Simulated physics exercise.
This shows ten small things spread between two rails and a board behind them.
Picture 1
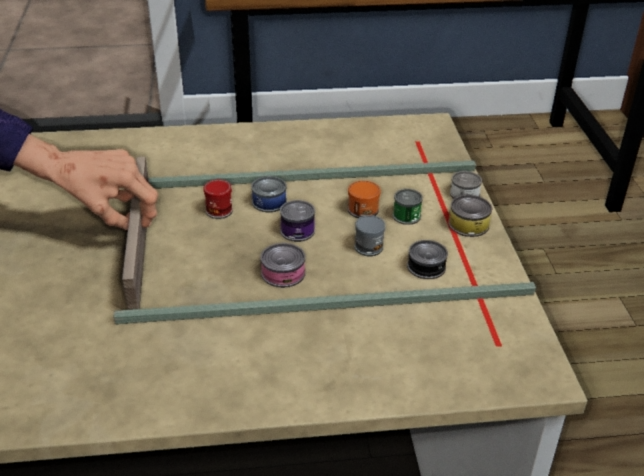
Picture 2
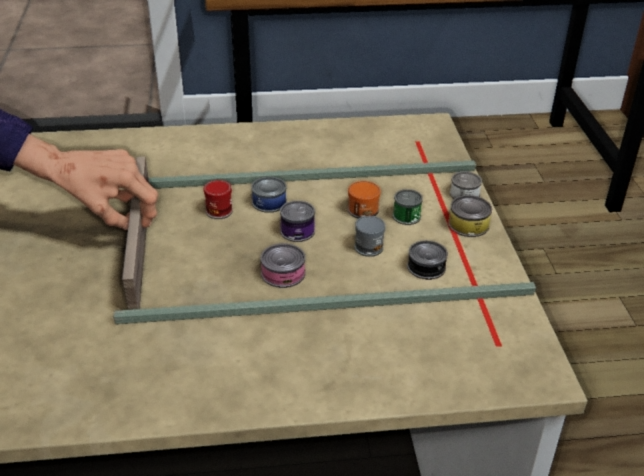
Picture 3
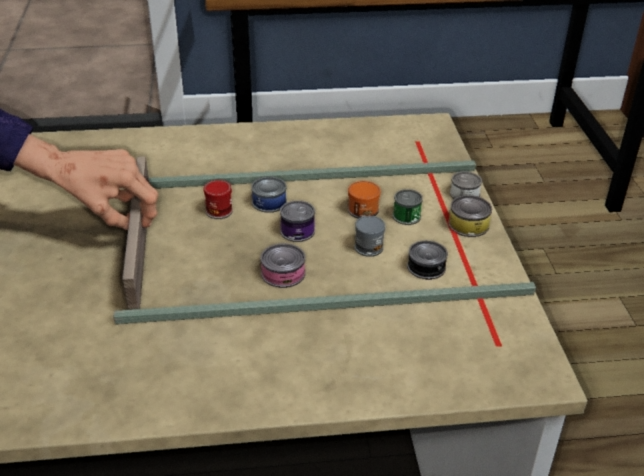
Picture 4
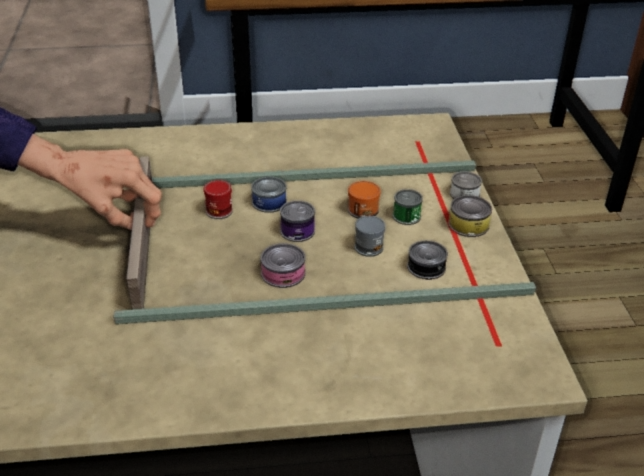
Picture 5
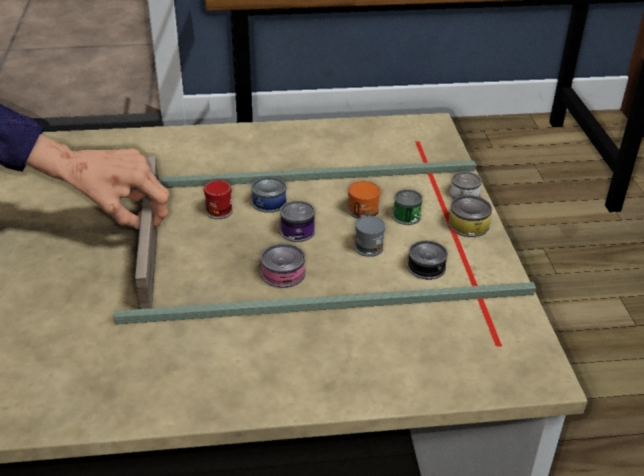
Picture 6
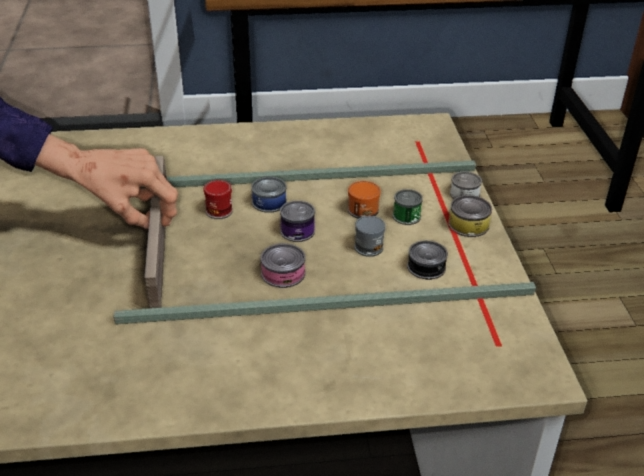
A hand held a board upright between two rails on a table, stayed still at first, then slid it slightly to the right, while the colourful little tins in front of it stayed put.
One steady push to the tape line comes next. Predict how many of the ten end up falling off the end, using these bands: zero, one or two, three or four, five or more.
Most likely the sweep will knock off one or two.
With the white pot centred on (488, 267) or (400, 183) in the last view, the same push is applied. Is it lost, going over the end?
Well, the white pot is gone in the first case and stays aboard in the second.
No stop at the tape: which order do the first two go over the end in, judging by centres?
That would be the yellow tin first and then the black pot.
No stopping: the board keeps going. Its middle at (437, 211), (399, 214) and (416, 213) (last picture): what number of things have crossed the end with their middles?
Respectively 1, 0 and 0.
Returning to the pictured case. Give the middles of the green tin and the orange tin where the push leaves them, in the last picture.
The green tin comes to rest close to (498, 216), while the orange tin rests close to (482, 196).
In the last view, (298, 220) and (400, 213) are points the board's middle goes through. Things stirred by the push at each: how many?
Counts: 4, 9.
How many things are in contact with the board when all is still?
Contact count: 5.
A little later, none off yet; white pot at rest near (466, 187); yellow tin at rest near (470, 216); black pot at rest near (427, 260).
When it is over, the number that fall off is one or two; down, black pot and yellow tin.
